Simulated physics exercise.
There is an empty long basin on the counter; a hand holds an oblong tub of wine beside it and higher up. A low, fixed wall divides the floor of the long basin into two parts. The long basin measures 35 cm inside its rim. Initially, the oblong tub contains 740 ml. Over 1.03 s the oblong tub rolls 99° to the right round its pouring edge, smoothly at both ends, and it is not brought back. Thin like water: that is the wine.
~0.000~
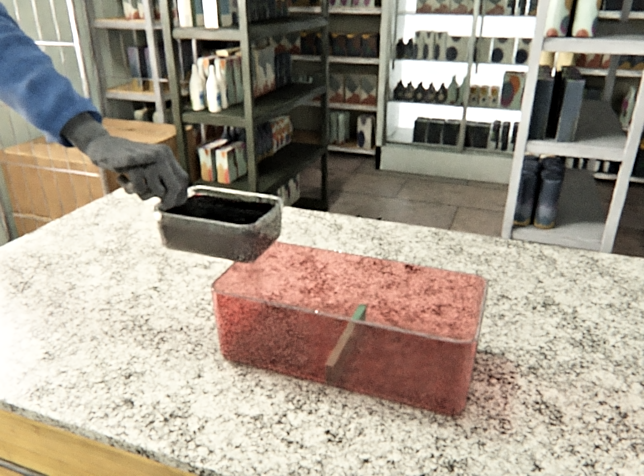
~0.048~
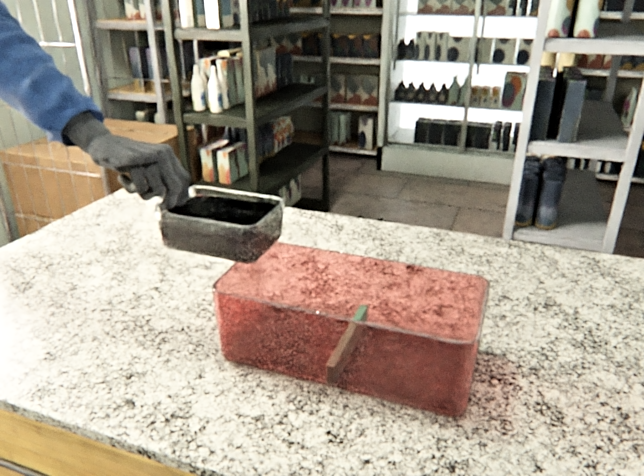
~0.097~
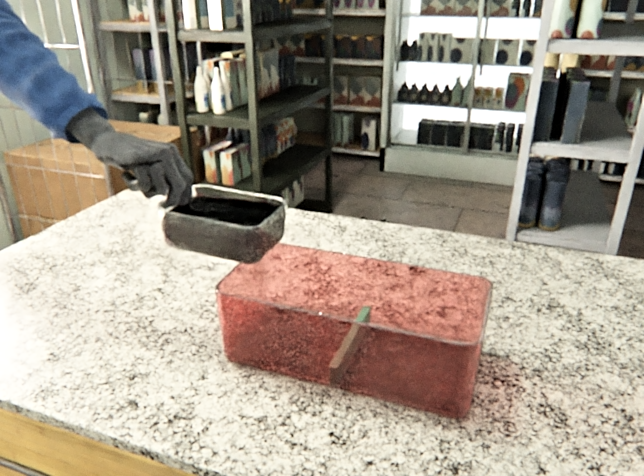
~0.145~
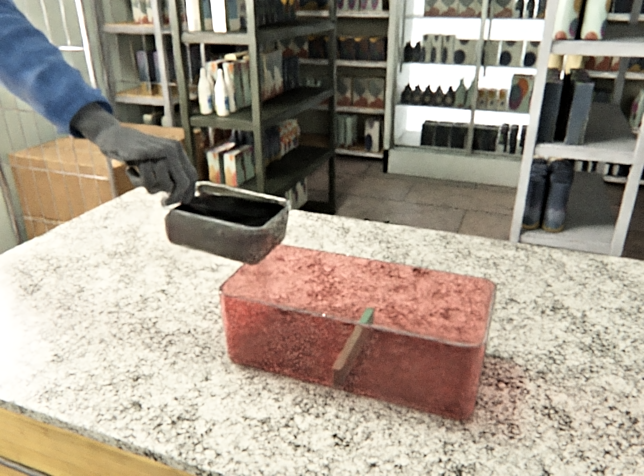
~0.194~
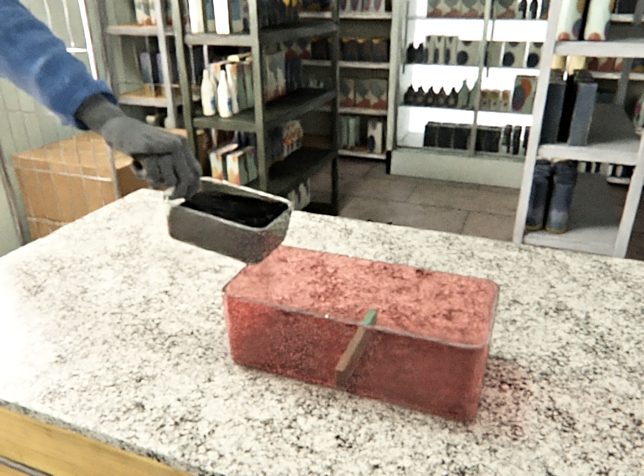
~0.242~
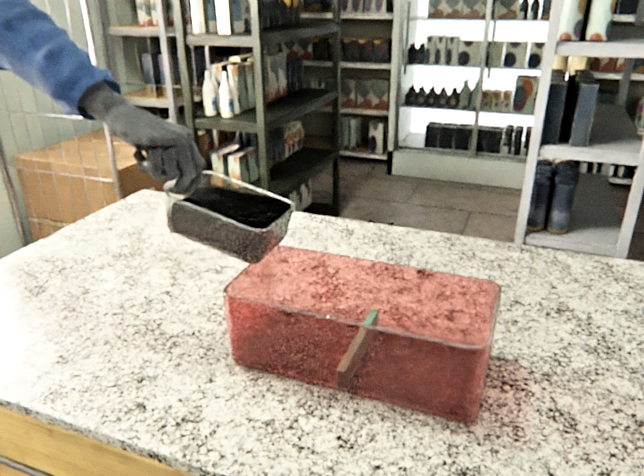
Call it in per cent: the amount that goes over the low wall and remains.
I would put it at about 48 per cent.
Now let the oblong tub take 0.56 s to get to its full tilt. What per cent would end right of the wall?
That would give about 55 percent.
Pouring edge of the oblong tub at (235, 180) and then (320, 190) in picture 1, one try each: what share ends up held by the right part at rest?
I'd say 20 percent on the first go, 85 percent on the next.
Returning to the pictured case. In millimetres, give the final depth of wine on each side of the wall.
Some 14 mm on the left and 14 mm on the right.
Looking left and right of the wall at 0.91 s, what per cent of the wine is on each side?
Near 40 on the left, 48 on the right.
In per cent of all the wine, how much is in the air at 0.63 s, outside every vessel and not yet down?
Near 42 per cent of it all.
By 0.63 s the tilt is 66° and 37 per cent is still to pour, 21 is left of the wall and 0 right of it.
By 0.91 s the tilt is 96° and 5 per cent is still to pour, 40 is left of the wall and 48 right of it.
By 1.21 s the tilt is 99° and 0 per cent is still to pour, 50 is left of the wall and 47 right of it.
By 1.53 s the tilt is 99° and 0 per cent is still to pour, 50 is left of the wall and 48 right of it.
At rest 50 per cent lies left of the wall, 48 right of it and 2 outside.
